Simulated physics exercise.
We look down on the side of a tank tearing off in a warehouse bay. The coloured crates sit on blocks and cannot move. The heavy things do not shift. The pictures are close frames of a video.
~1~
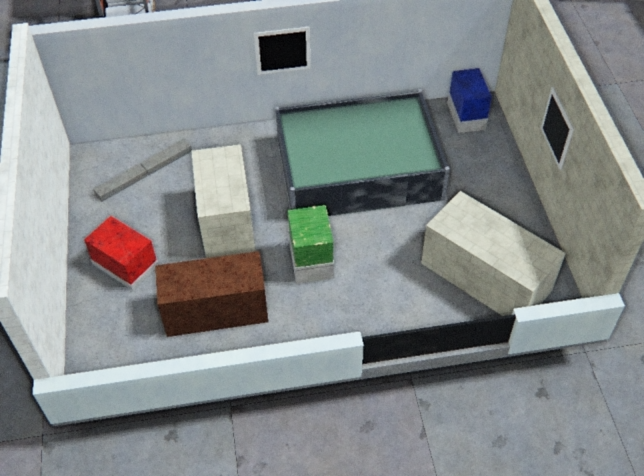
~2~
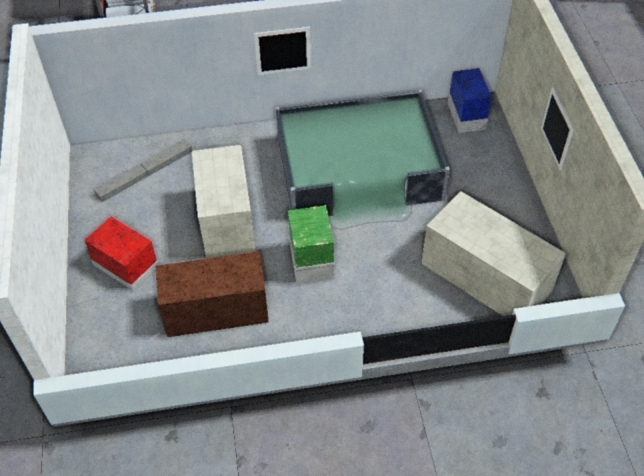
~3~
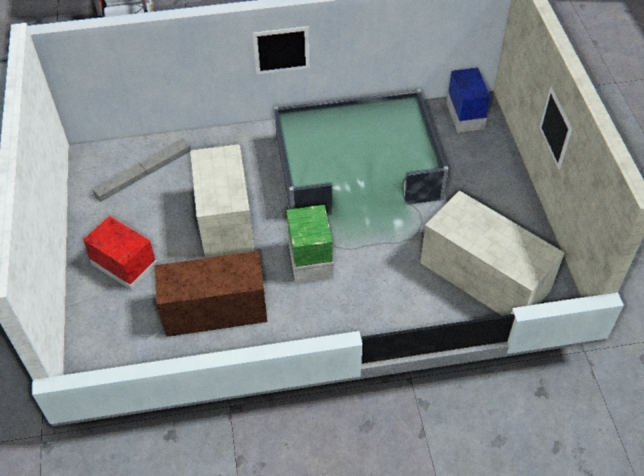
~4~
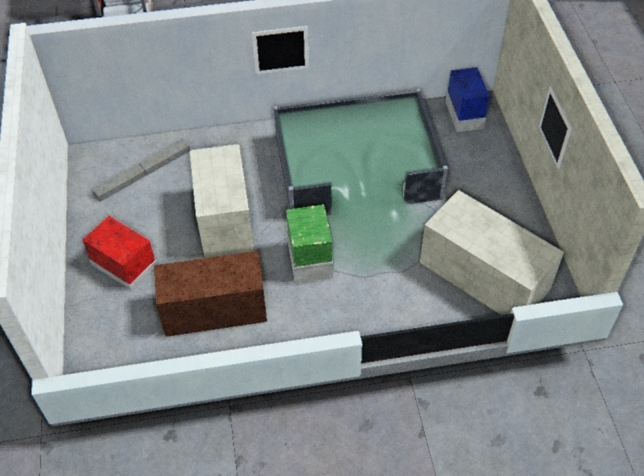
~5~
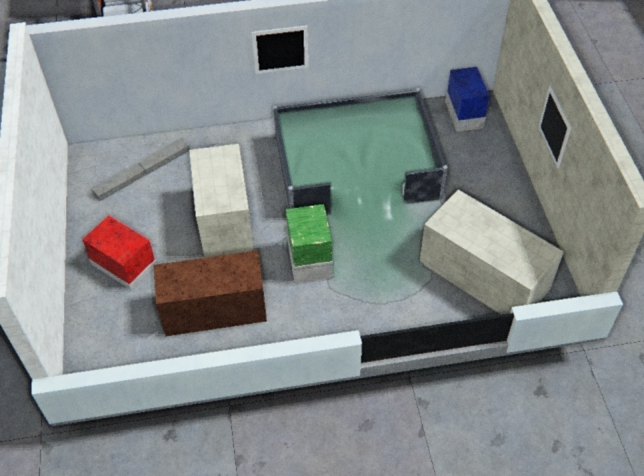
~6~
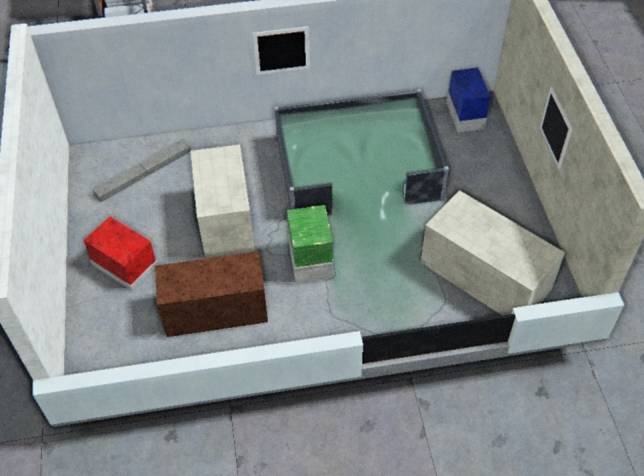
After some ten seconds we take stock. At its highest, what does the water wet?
The blue crate keeps dry; the green crate keeps dry; the red crate is soaked.
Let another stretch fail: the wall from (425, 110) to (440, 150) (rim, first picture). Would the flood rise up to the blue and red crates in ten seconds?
One by one: The blue one gets wet, the red one remains dry.
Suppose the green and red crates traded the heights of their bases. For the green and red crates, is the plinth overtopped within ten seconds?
Then: The green crate is soaked; the red crate escapes it.
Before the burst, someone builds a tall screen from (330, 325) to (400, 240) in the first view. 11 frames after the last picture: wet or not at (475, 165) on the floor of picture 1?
There: Under water.
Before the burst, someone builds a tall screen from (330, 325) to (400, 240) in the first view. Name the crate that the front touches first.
First comes the crate marked green.
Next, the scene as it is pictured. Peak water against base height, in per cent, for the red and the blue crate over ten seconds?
Roughly 160 per cent, then 50 per cent.
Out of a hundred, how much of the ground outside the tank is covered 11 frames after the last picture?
Close to 35 %.
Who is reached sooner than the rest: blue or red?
It is the crate marked blue.
A moment on, water covers 25 % of the floor; the blue crate not reached, the green crate water round its plinth, the red crate not reached.
Next, water covers 35 % of the floor; the blue crate not reached, the green crate water round its plinth, the red crate not reached.
Then, water covers 55 % of the floor; the blue crate water round its plinth, the green crate water round its plinth, the red crate not reached.
Later, water covers 80 % of the floor; the blue crate water round its plinth, the green crate water round its plinth, the red crate water round its plinth.
In the end, water covers 100 % of the floor; the blue crate stayed above the water, the green crate stayed above the water, the red crate was topped.
